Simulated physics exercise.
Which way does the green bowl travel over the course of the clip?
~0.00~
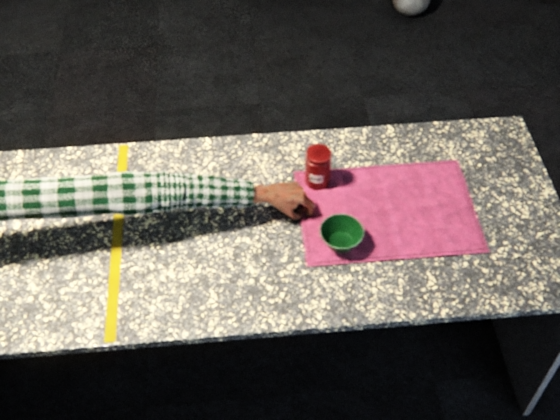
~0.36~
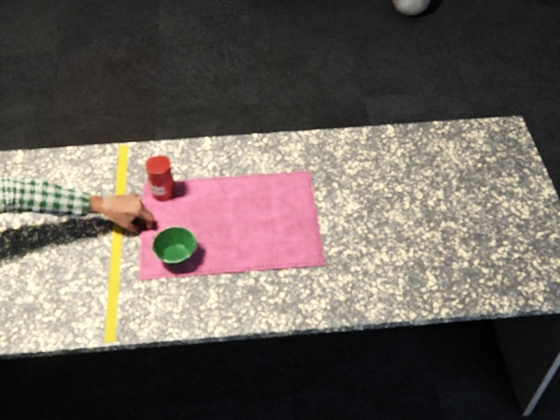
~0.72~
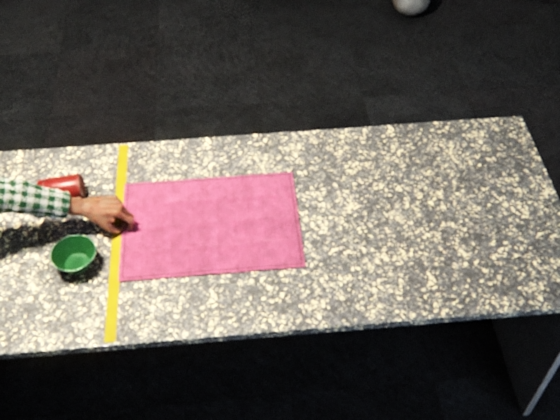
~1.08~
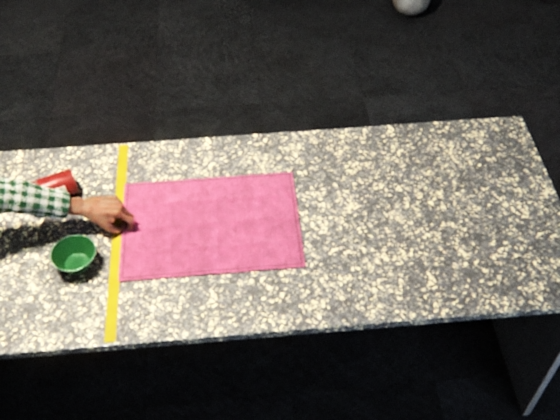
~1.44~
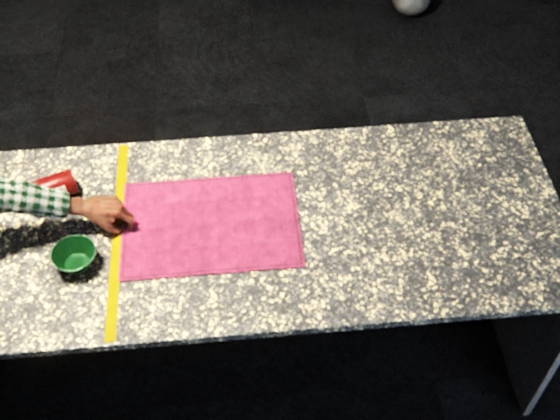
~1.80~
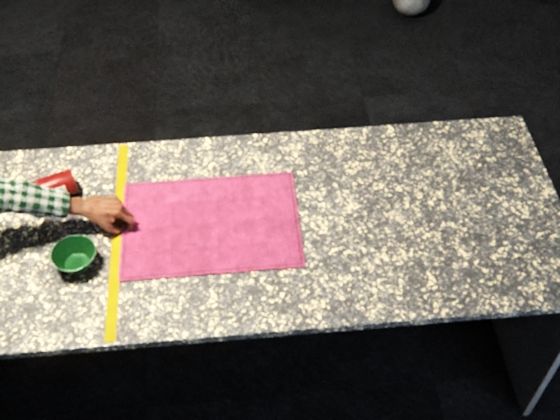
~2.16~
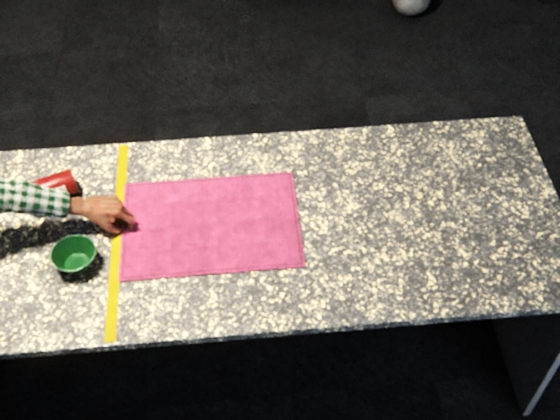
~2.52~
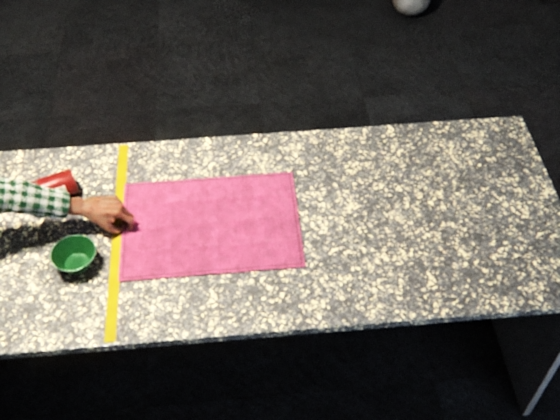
The green bowl travels to the left, first along with the pink mat and then off its edge past the yellow tape.
A bright pink place mat lies on a speckled grey stone table, seen from above at an angle, with a green bowl and an upright red jar near its left edge. A hand in a green and white checked sleeve pulls the mat left toward a yellow strip of tape, and both things ride along on it. The hand stops as the mat's edge meets the tape. The bowl and jar carry on left, off the cloth and past the tape. The bowl ends upright on the bare table, while the jar lies on its side by the arm.
